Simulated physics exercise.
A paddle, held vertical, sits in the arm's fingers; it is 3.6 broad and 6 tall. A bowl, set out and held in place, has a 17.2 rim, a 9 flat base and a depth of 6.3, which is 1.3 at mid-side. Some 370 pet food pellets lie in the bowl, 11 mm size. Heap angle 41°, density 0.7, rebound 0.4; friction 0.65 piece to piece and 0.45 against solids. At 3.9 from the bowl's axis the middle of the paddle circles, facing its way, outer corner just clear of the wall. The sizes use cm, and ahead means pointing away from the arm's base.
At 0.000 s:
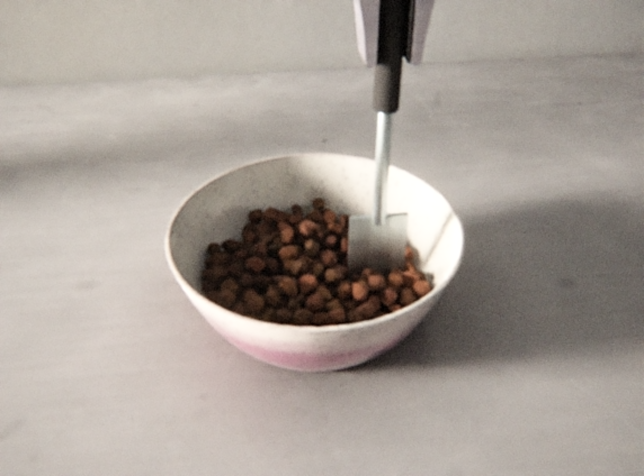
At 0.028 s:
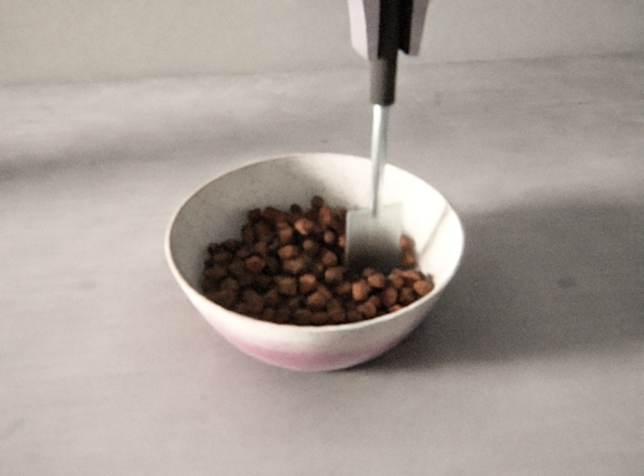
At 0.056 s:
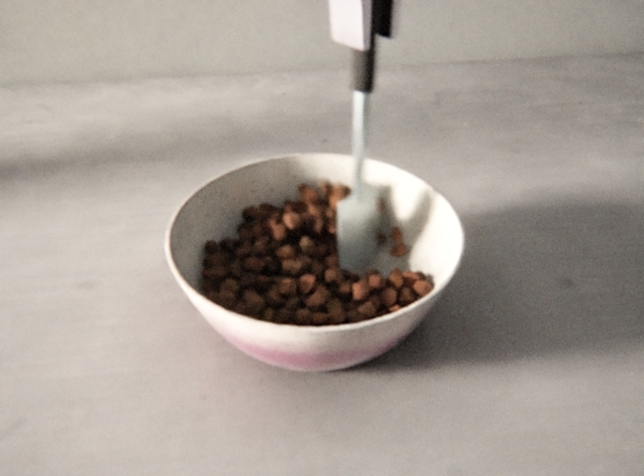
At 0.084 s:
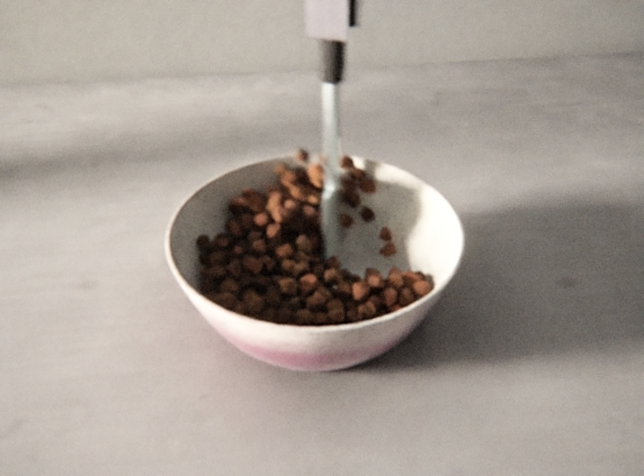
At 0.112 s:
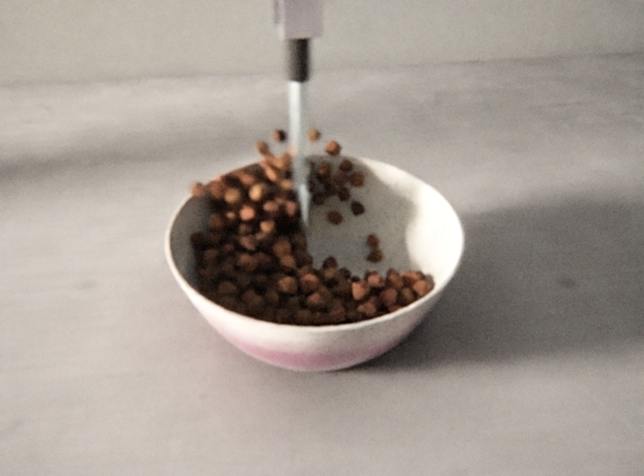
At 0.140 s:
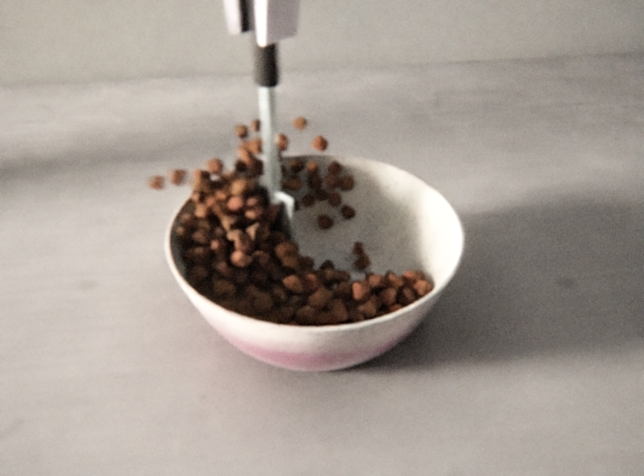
On a plain grey surface, a white bowl with a pinkish underside holds brown pellets, a flat paddle gripped upright in them by a robotic gripper. The paddle sweeps leftward around the back of the bowl, heaping pellets on the left and scattering several into the air, a few beyond the rim.
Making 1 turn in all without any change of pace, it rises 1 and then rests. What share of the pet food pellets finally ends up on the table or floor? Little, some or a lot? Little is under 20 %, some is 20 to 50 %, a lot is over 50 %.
Some.
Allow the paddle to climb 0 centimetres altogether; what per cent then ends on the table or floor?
Result: Roughly 30 %.
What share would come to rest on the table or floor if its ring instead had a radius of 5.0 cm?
Around 30 in a hundred.
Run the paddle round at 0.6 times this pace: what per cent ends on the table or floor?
That gives some 10 percent.
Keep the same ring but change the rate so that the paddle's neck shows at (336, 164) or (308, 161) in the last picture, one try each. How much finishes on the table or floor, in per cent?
It comes to roughly 10 per cent and then 15 per cent.
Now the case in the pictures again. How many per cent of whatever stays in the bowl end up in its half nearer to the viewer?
Near 40 per cent of what stays in the bowl.
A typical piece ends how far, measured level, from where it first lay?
8 centimetres.
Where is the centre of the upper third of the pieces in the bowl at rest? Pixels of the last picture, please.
I'd put it at about (352, 233).
After 0.22 s, 211° round, highest piece 16 above the table; 336 in the bowl, 1 on the table or floor, 36 in flight or on the tool.
After 0.30 s, 296° round, highest piece 18 above the table; 304 in the bowl, 18 on the table or floor, 51 in flight or on the tool.
After 0.54 s, 0° round, highest piece 6 above the table; 265 in the bowl, 107 on the table or floor, 1 in flight or on the tool.
After 1.24 s, 0° round, highest piece 5 above the table; 265 in the bowl, 108 on the table or floor.
In the end, 265 in the bowl, 108 on the table or floor. That is 29 % on the table or floor.
